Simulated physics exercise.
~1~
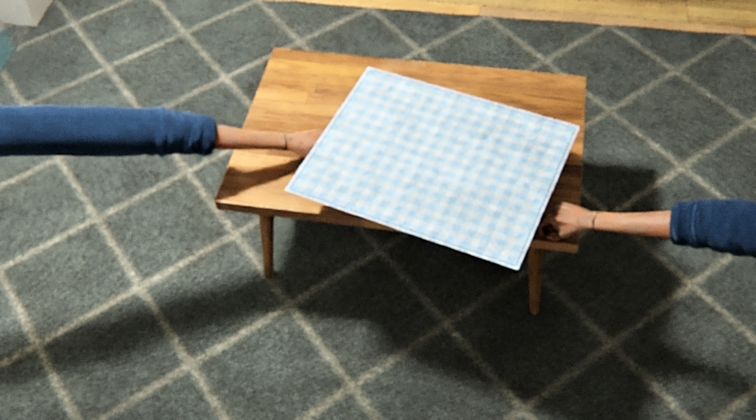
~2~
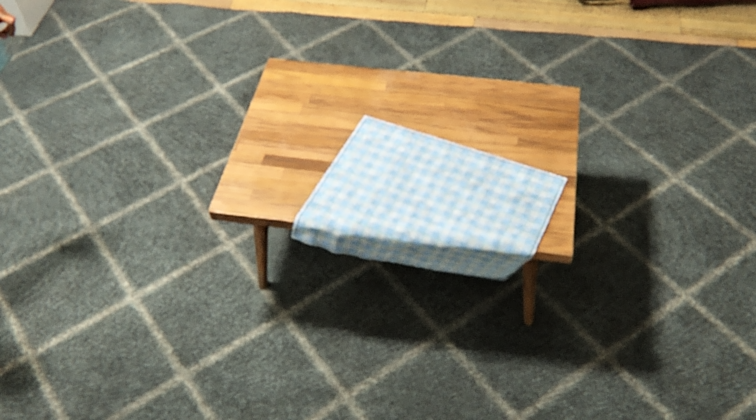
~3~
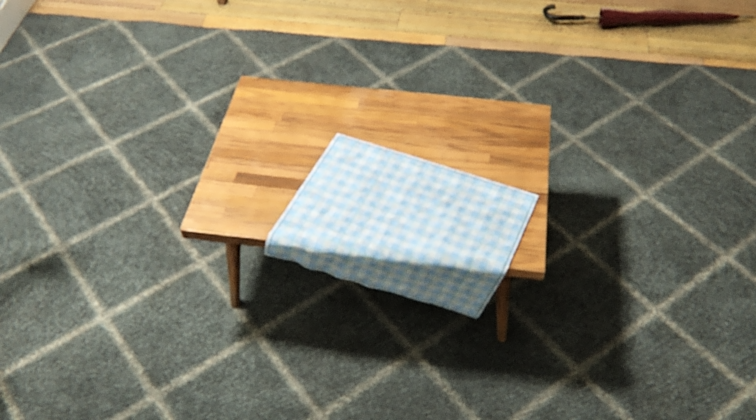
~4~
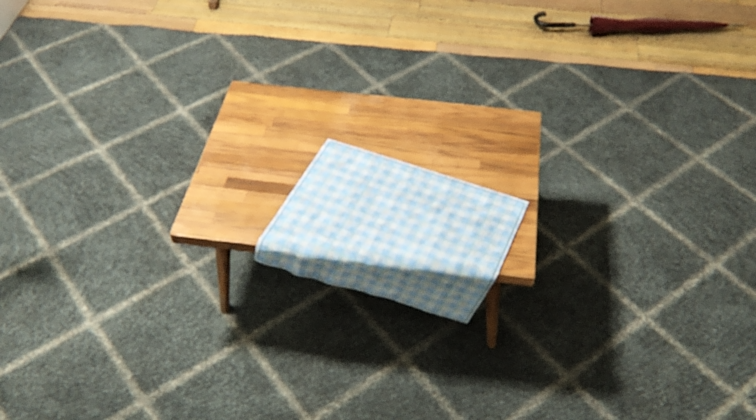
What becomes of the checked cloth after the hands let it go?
It stays on the table, with most of it lying on the top and the rest hanging over the near edge.
